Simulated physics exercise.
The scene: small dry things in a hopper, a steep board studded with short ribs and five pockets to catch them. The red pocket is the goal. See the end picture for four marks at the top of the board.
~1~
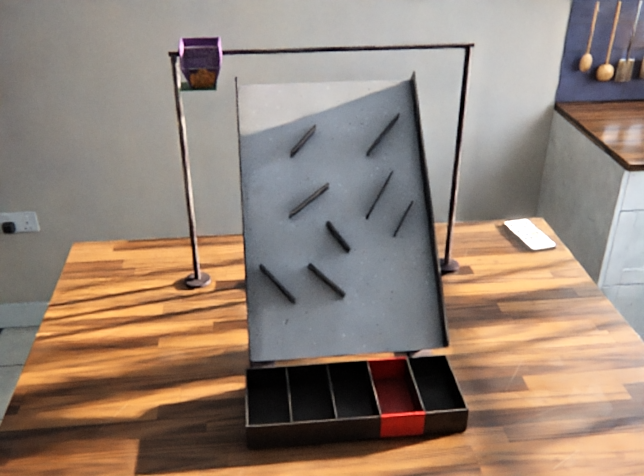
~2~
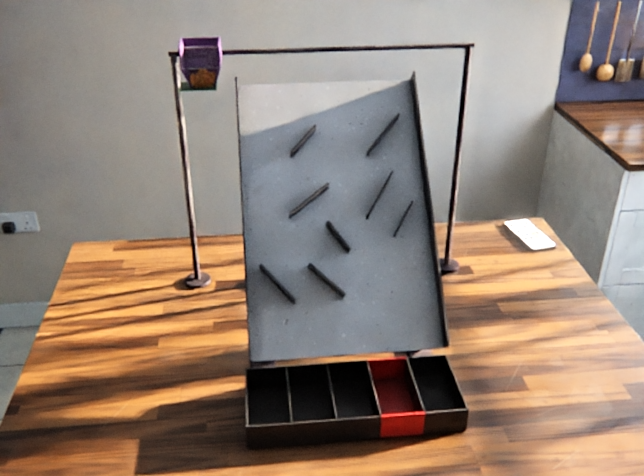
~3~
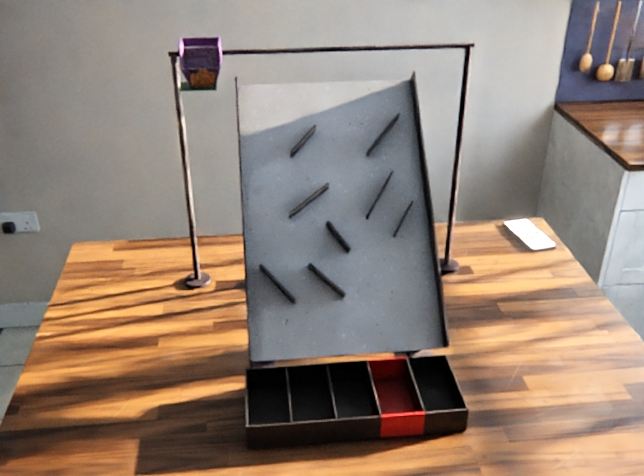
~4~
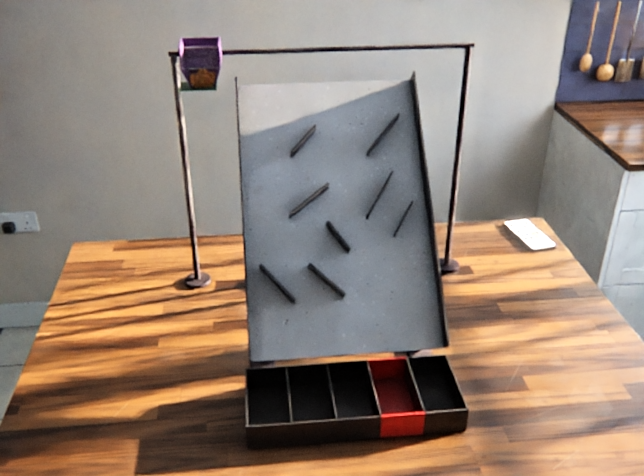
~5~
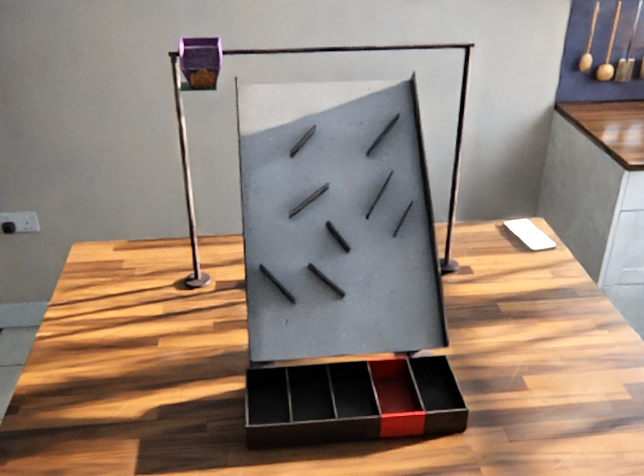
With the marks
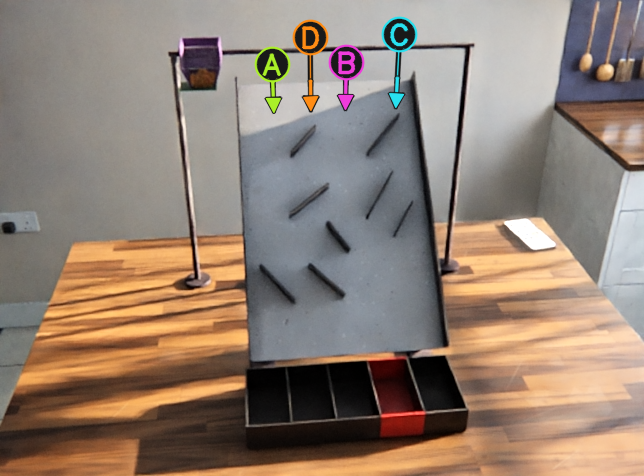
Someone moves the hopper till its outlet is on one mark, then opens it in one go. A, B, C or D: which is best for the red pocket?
Mark B.
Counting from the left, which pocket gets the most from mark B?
It is the fourth one.
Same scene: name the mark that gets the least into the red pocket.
Mark A.
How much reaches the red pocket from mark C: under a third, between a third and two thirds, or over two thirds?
Mark C gives under a third.
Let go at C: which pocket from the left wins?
The fifth from the left.
On the marked copy, mark A meets the board at (273, 107); mark B meets the board at (345, 104); mark C meets the board at (396, 102); mark D meets the board at (310, 105).
With A, a stray few in the red pocket, most in other pockets, a small part outside the box.
With B, about two thirds in the red pocket, about a quarter in other pockets, a small part outside the box.
With C, about a quarter in the red pocket, about two thirds in other pockets, a small part outside the box.
With D, about a quarter in the red pocket, about two thirds in other pockets, a small part outside the box.
